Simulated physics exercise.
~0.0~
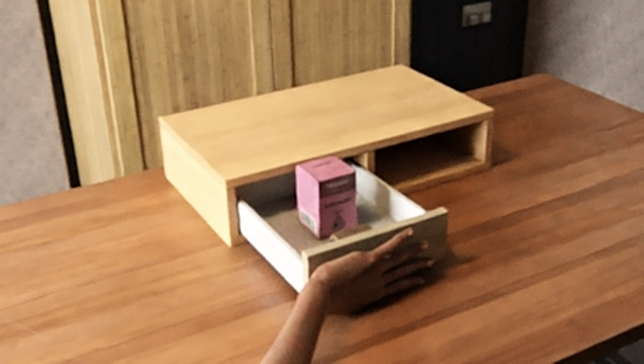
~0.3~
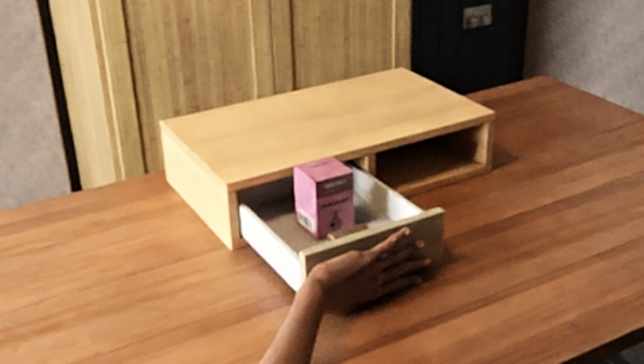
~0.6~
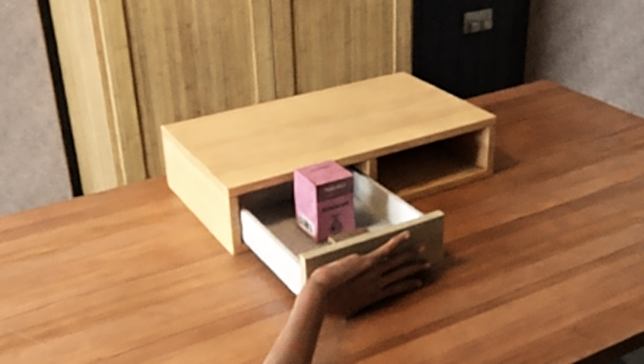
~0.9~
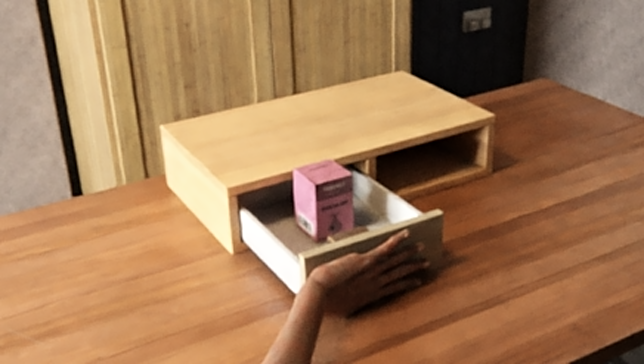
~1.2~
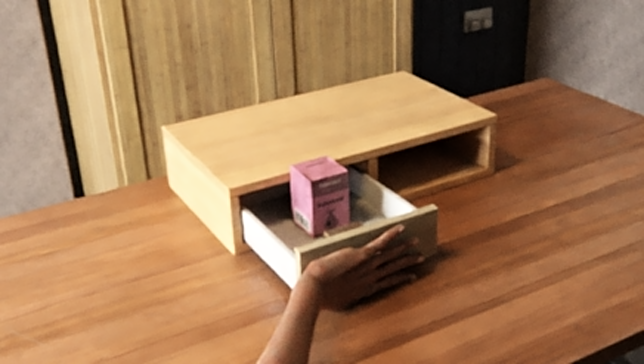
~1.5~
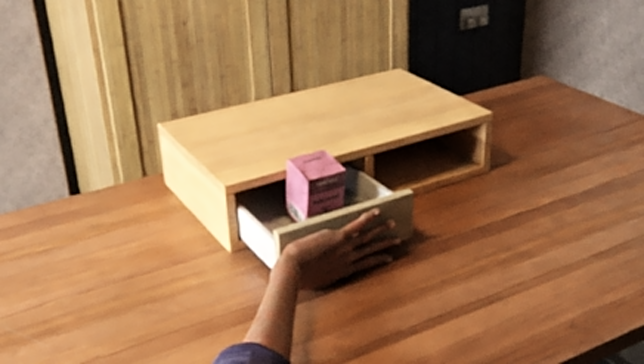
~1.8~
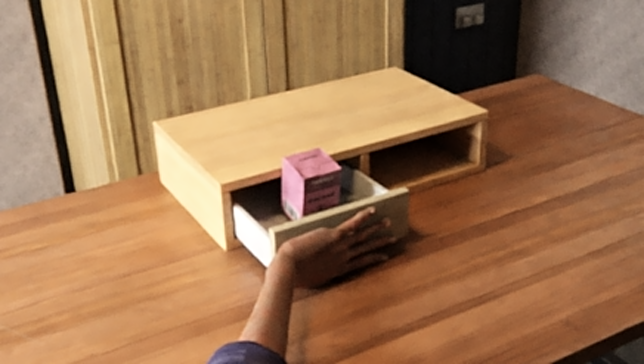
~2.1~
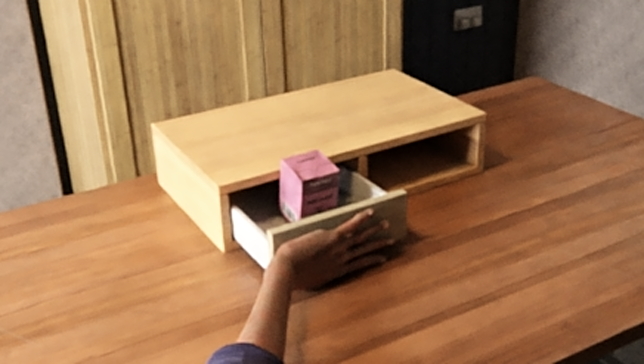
A hand pushes the drawer partway in, the pink carton tilts, and it stays ajar.
